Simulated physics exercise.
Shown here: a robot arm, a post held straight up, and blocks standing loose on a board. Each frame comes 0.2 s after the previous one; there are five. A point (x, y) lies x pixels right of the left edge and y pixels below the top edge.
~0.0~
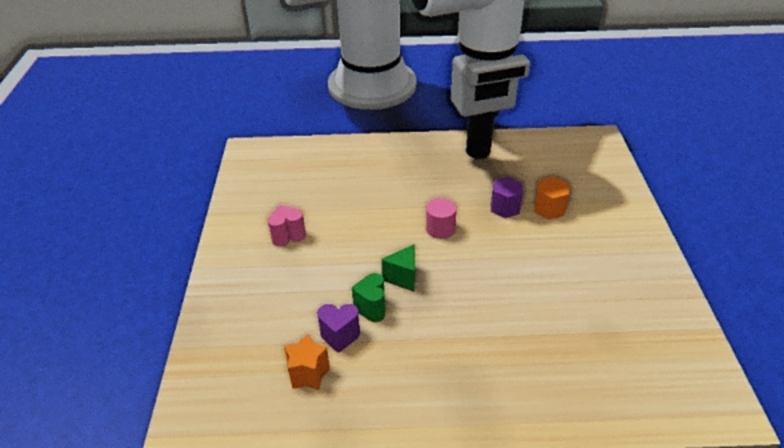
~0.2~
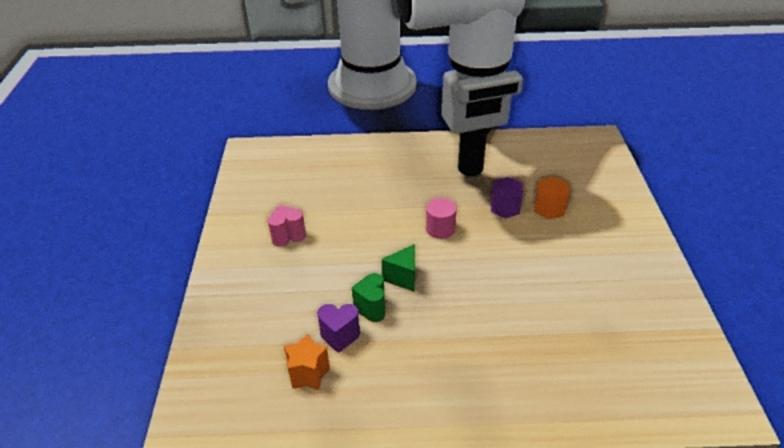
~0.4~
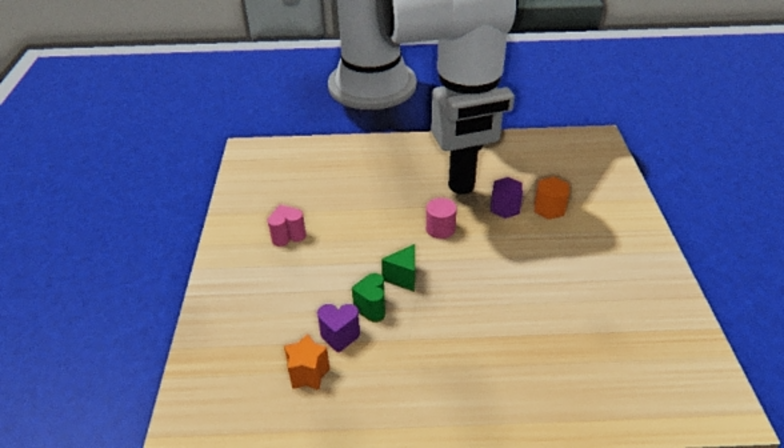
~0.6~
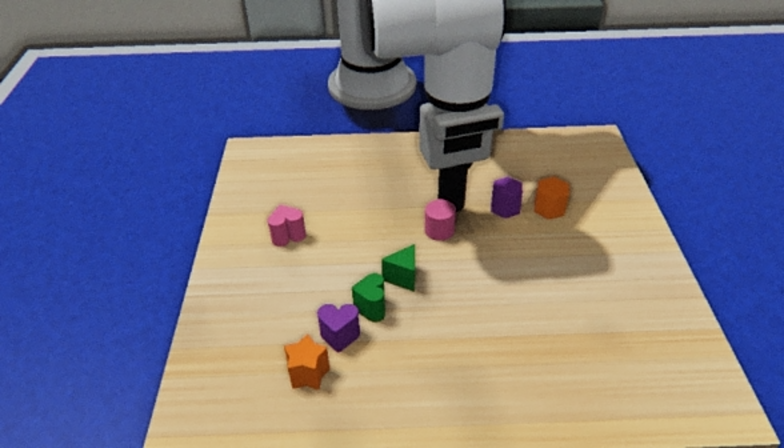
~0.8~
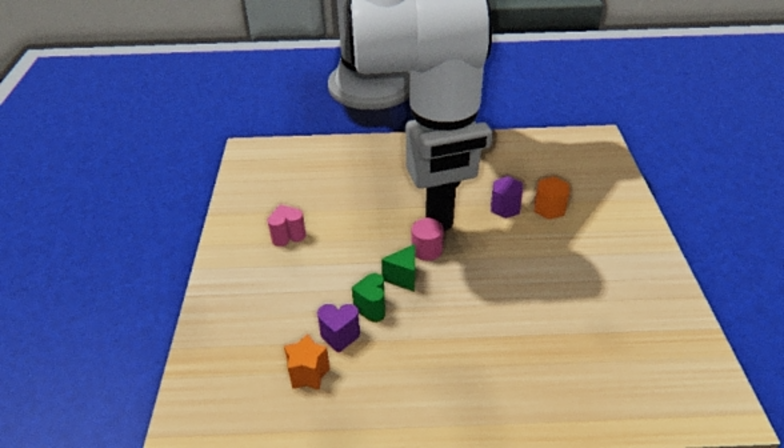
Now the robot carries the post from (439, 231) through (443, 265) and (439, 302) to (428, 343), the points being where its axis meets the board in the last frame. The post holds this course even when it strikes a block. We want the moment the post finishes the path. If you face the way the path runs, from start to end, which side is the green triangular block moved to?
Shifted right.
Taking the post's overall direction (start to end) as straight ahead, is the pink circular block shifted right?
Yes.
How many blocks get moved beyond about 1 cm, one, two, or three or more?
Two blocks move more than 1 cm.
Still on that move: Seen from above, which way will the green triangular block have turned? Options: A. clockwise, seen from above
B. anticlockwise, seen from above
My answer is option B.
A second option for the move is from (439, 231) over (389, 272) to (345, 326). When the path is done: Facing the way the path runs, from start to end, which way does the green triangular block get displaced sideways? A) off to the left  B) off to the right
(A)
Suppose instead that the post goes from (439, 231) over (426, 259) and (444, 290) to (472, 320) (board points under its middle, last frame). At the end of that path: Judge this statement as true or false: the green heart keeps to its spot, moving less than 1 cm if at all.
False.
What follows on the original path. One third of the way, post (443, 256); green triangular block (390, 262), turned 35° anticlockwise; pink circular block (413, 250).
Two thirds of the way, post (440, 293); green triangular block (384, 262), turned 35° anticlockwise; pink circular block (411, 254).
At the end, post (428, 334); green heart not moved; green triangular block (384, 262), turned 35° anticlockwise; pink circular block (411, 254).
